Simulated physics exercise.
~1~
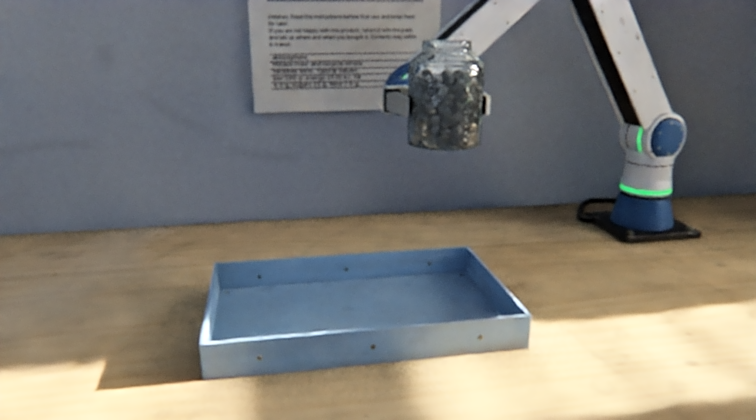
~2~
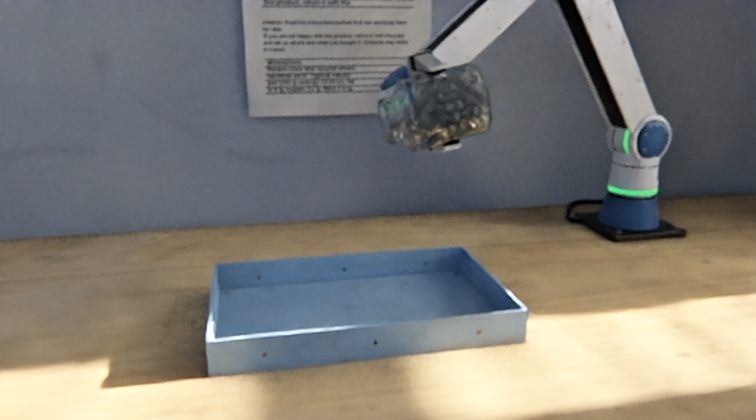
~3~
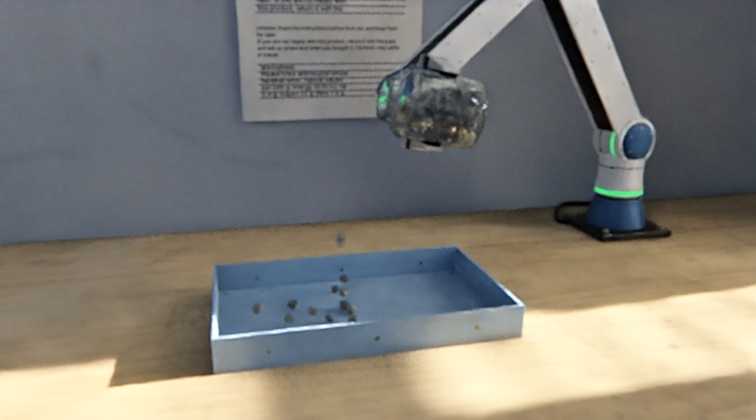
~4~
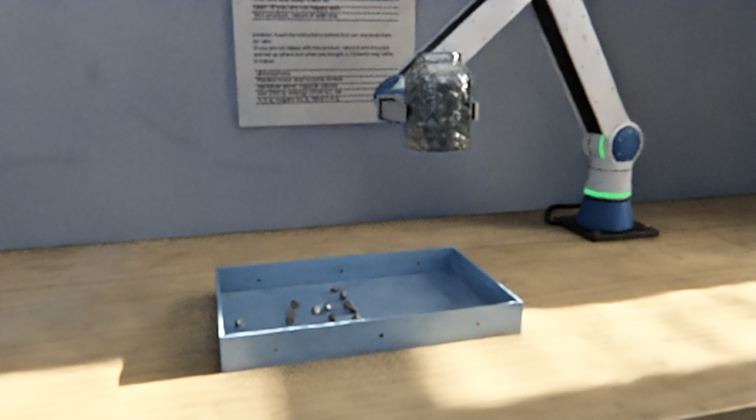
A robot arm tips a jar, spills a few pebbles into a blue tray, then rights it.
